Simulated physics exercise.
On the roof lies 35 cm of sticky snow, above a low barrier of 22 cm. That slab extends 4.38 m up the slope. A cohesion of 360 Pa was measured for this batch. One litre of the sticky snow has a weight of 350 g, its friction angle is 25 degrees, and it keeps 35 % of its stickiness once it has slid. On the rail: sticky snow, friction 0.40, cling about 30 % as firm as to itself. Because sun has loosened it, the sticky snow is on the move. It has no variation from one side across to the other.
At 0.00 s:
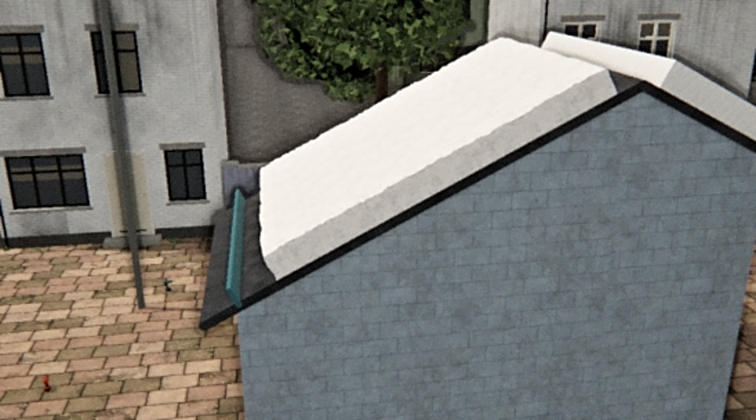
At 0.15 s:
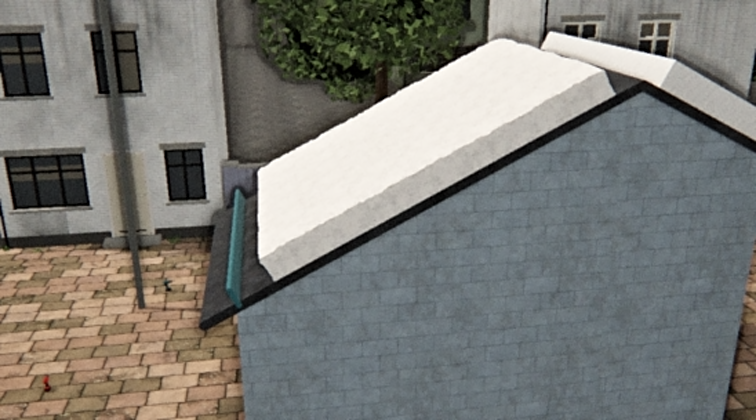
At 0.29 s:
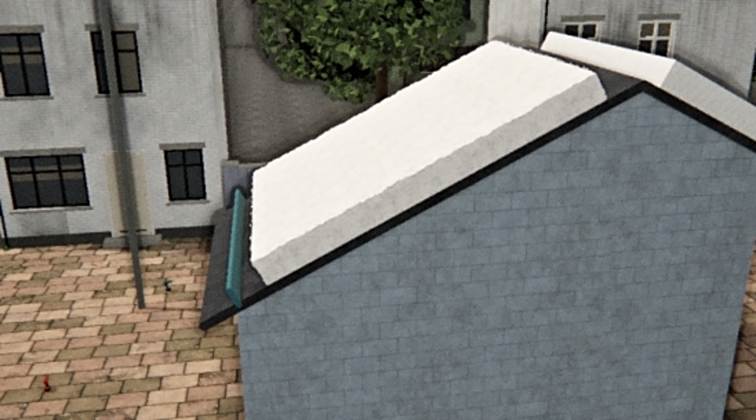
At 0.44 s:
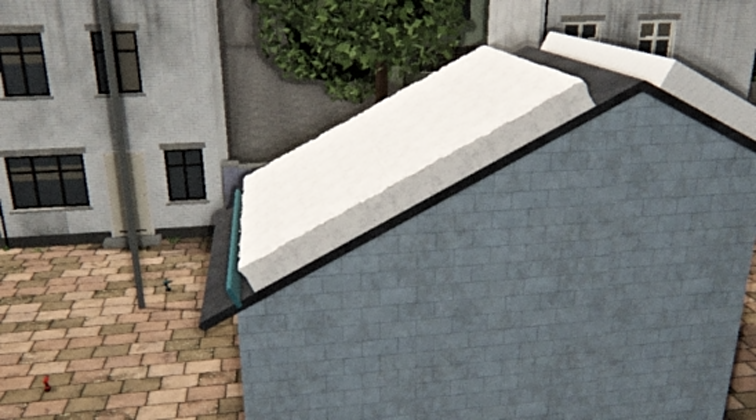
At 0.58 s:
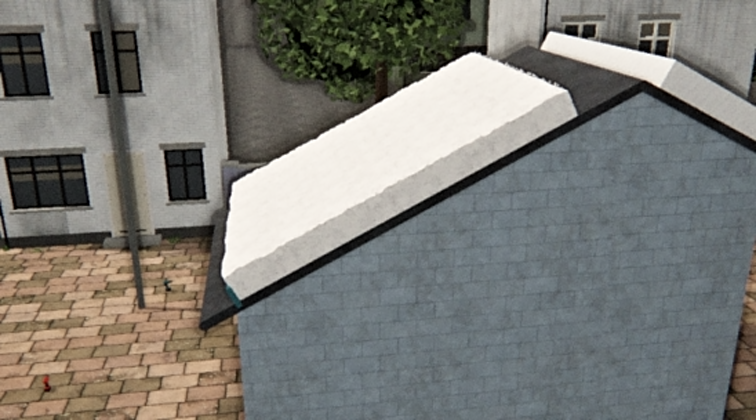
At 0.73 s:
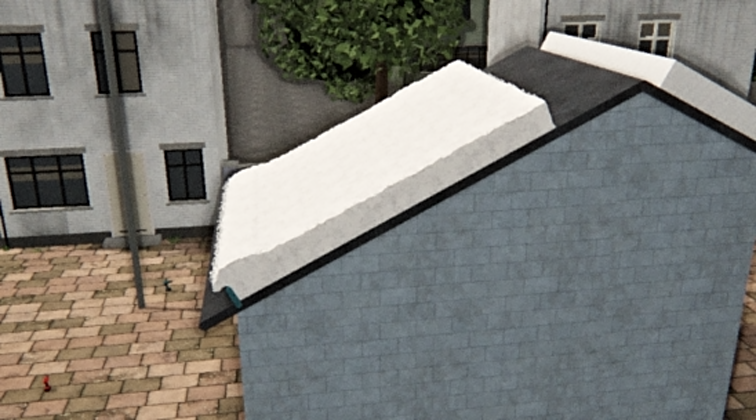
The clip opens on a thick white slab of snow covering the left slope of a dark roof above a blue-grey block wall. It slides slowly down to the left, baring dark roofing near the ridge, then covers most of the low teal rail, its lower edge bulging slightly over it.
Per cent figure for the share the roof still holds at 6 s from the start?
Close to 30 percent.
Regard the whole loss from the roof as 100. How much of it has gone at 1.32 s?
Fraction so far: Roughly 20 %.
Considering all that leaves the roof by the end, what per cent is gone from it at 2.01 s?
Reading: Approx. 70 per cent.
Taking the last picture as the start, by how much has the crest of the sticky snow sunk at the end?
Roughly 1.4 m.
By 1.32 s, 84 % of the snow is on the roof.
By 2.01 s, 51 % of the snow is on the roof.
By 2.71 s, 35 % of the snow is on the roof.
By 3.40 s, 32 % of the snow is on the roof.
By 6.00 s, at the end, 30 % of the snow is on the roof.
